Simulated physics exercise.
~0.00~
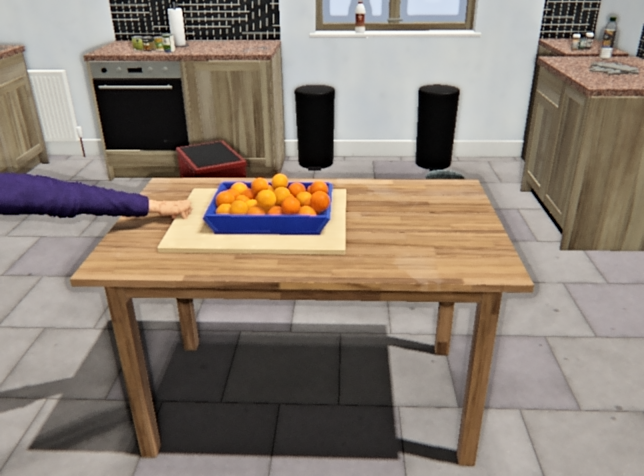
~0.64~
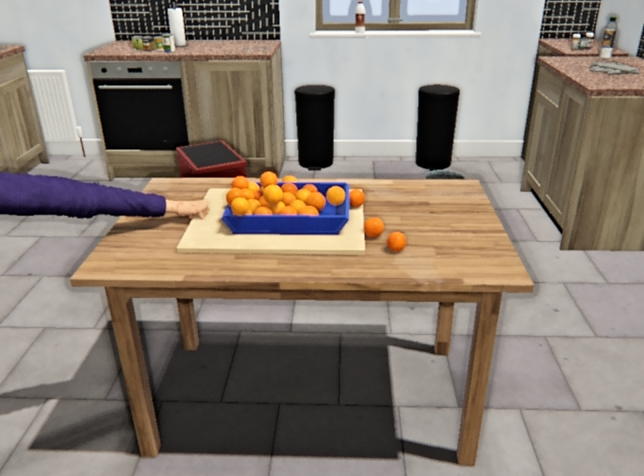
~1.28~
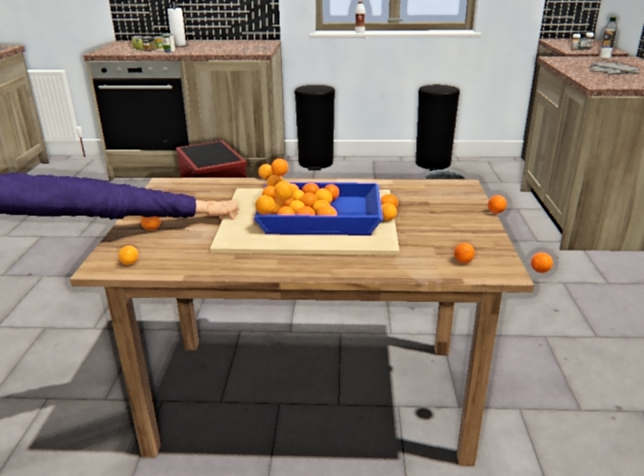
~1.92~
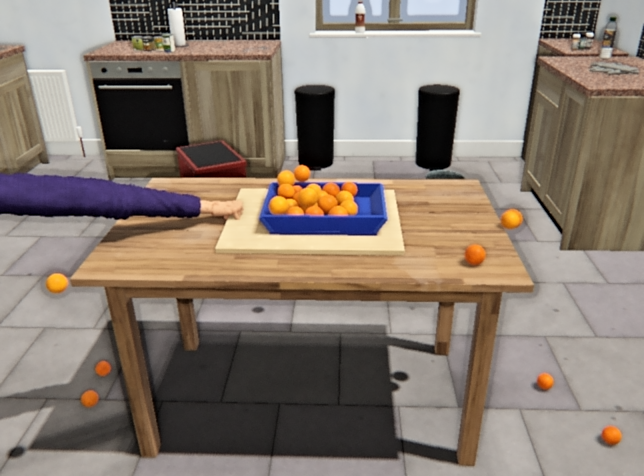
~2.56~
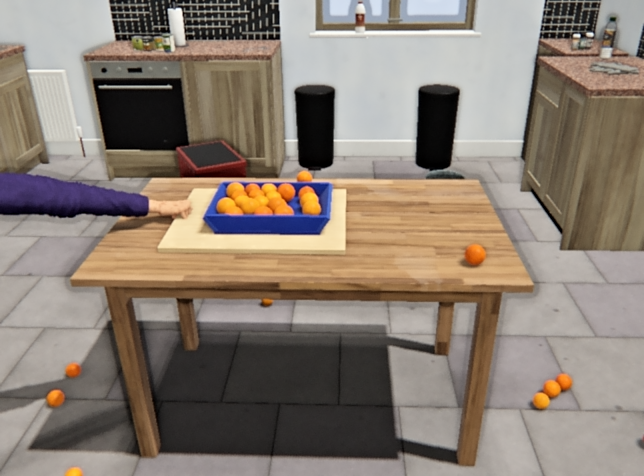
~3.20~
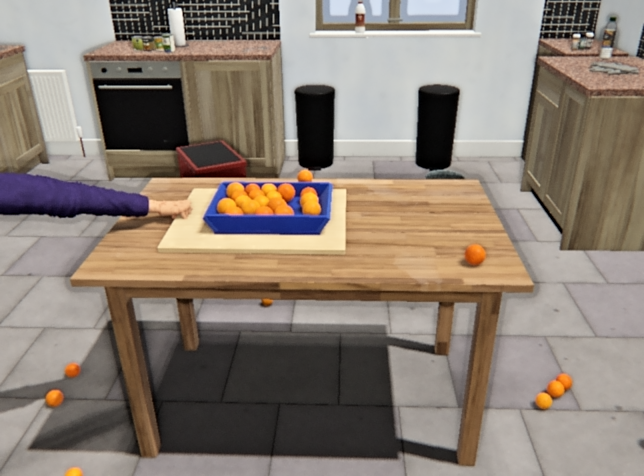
A purple-sleeved arm reaches from the left to a pale board carrying a blue tray heaped with oranges, on a wooden table in a kitchen seen from the front and slightly above. Cabinets, an oven and two black bins stand behind. The hand works the board to and fro, and oranges spill over the tray's sides and roll both ways across the tabletop. Several drop off the left and right edges onto the grey tiles. Finally the board rests back where it began, the tray still holding most of its oranges, with one stray near the table's right edge and others scattered on the floor.
